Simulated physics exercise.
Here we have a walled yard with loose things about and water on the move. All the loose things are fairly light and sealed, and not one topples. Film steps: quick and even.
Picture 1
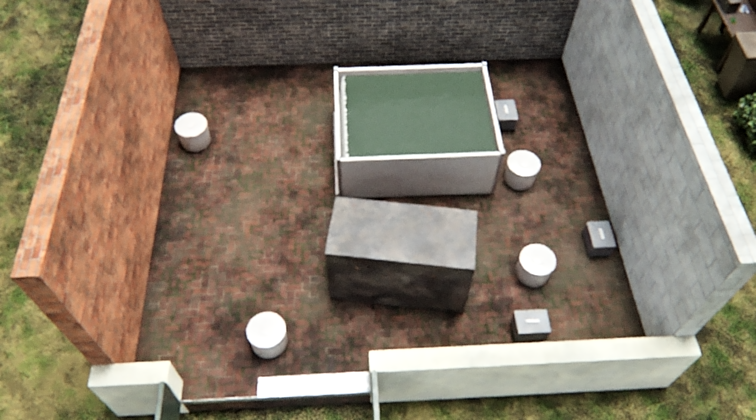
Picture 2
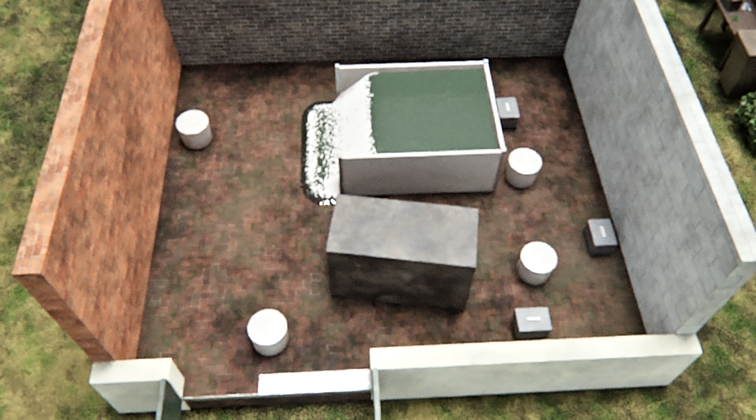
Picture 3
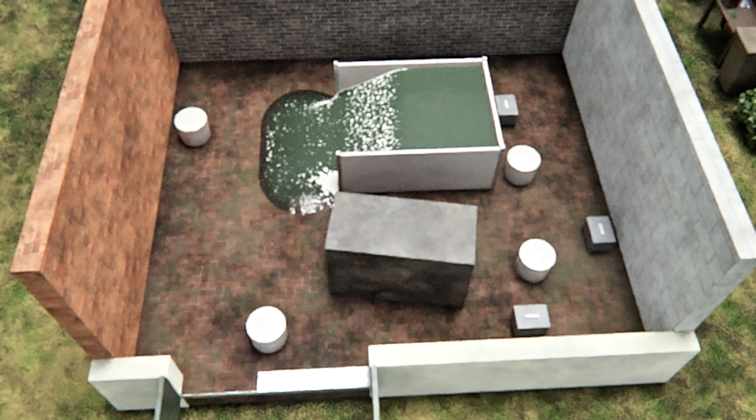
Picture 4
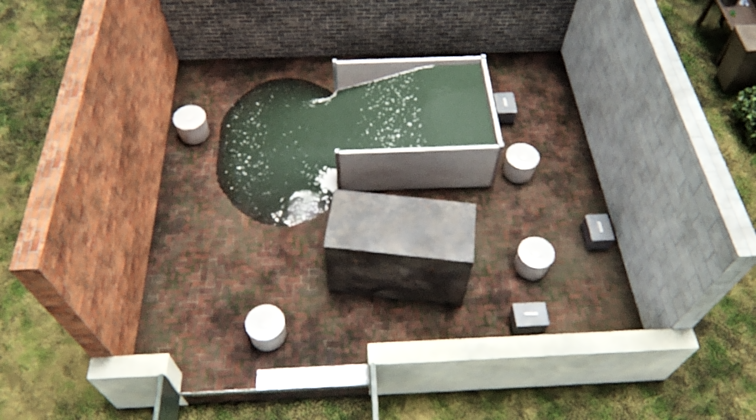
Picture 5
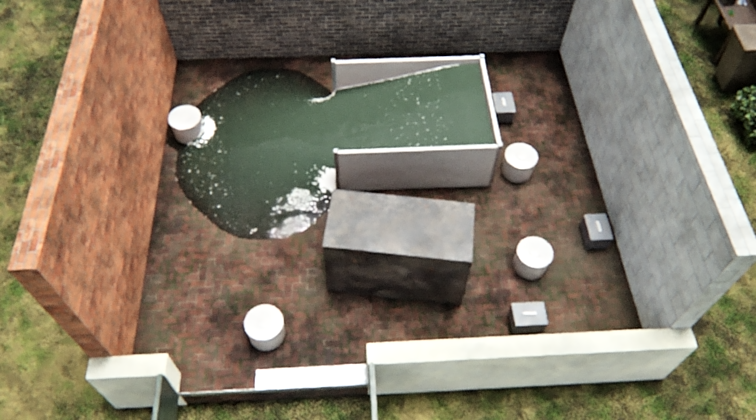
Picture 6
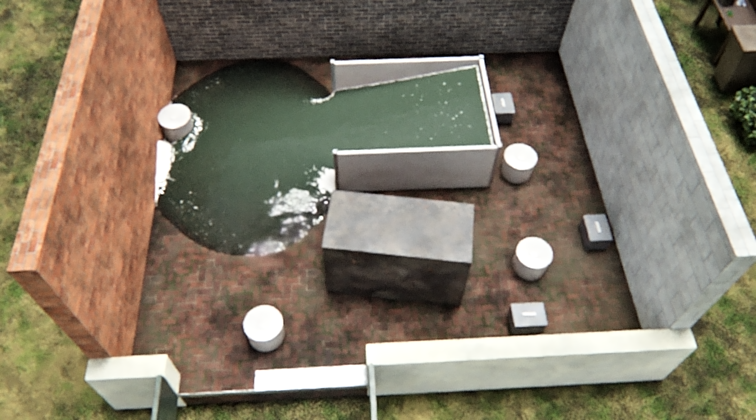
Green water pouring from the open left side of a white-walled tank, spreading across a brick yard and nudging a white tub leftward.
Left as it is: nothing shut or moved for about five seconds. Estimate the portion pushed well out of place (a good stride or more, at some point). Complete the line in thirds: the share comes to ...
The share comes to less than a third.
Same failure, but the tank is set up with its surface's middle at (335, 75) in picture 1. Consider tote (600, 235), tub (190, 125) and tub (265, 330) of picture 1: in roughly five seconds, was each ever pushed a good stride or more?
Well, in order they come out as stayed within it, moved that far and moved that far.
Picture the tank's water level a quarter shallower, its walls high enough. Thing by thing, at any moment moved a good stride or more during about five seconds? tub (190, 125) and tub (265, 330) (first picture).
Order as asked - carried at least that far, carried at least that far.
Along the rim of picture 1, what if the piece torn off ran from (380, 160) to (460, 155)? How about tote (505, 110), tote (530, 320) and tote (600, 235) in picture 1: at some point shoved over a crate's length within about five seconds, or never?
First stays short of it, second covers that distance, third covers that distance.
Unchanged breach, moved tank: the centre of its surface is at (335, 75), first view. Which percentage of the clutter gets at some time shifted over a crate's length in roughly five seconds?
30 %, roughly.
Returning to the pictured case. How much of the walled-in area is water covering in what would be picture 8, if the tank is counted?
About 40 percent.
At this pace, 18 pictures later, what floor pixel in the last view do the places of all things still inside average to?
Roughly at (466, 205).
A moment on, 0 of 7 are well off their spots; 1 afloat.
Next, 1 of 7 are well off their spots; 1 afloat.
Later, 2 of 7 are well off their spots; 1 afloat.
In the end, 2 of 7 are well off their spots, and 2 have been at some point; 2 afloat.
